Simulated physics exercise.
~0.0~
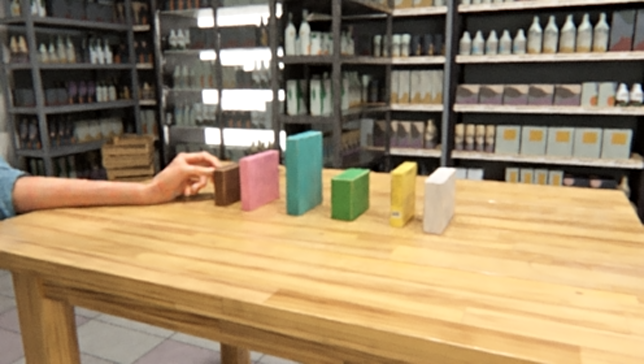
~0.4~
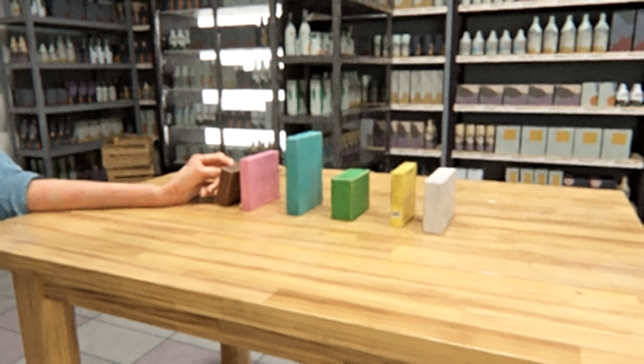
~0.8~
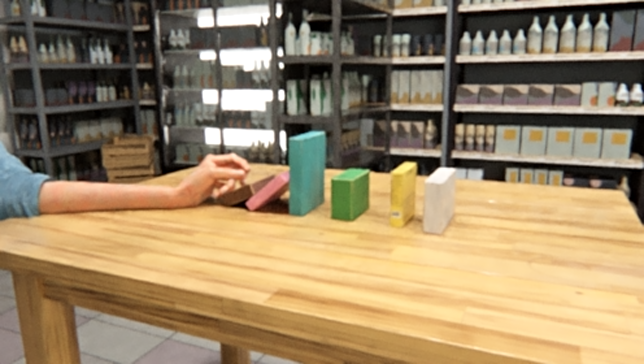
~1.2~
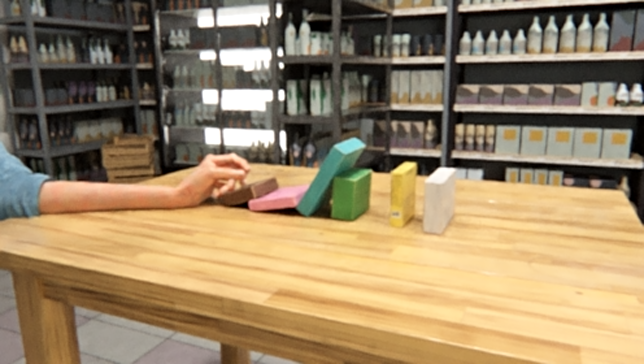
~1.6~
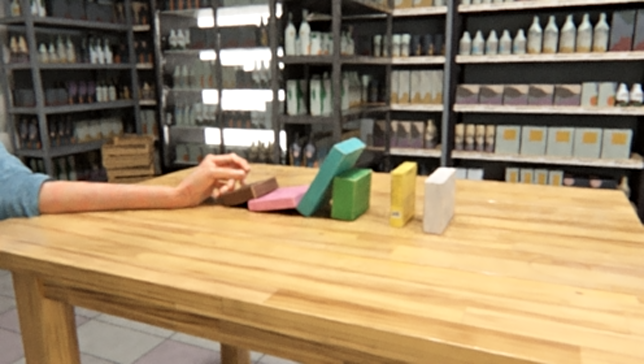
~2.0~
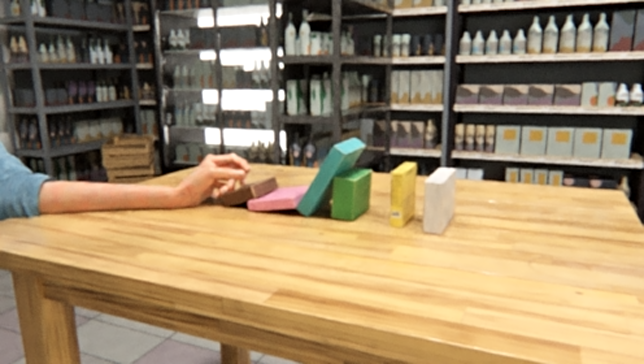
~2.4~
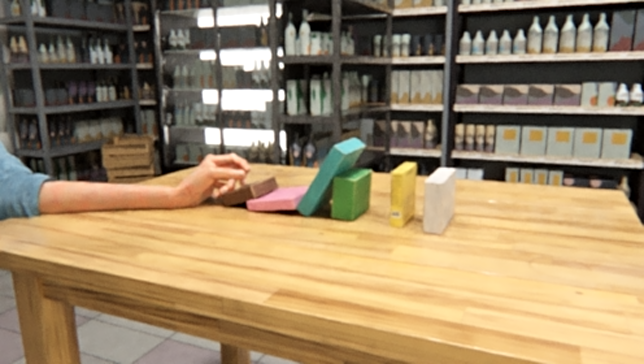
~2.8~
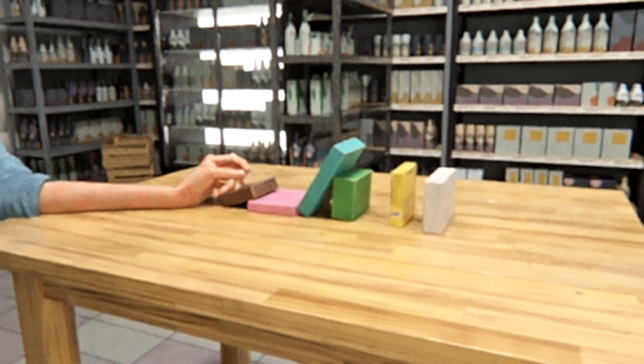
A hand tips the brown block, toppling the pink one and leaving turquoise leaning on green.
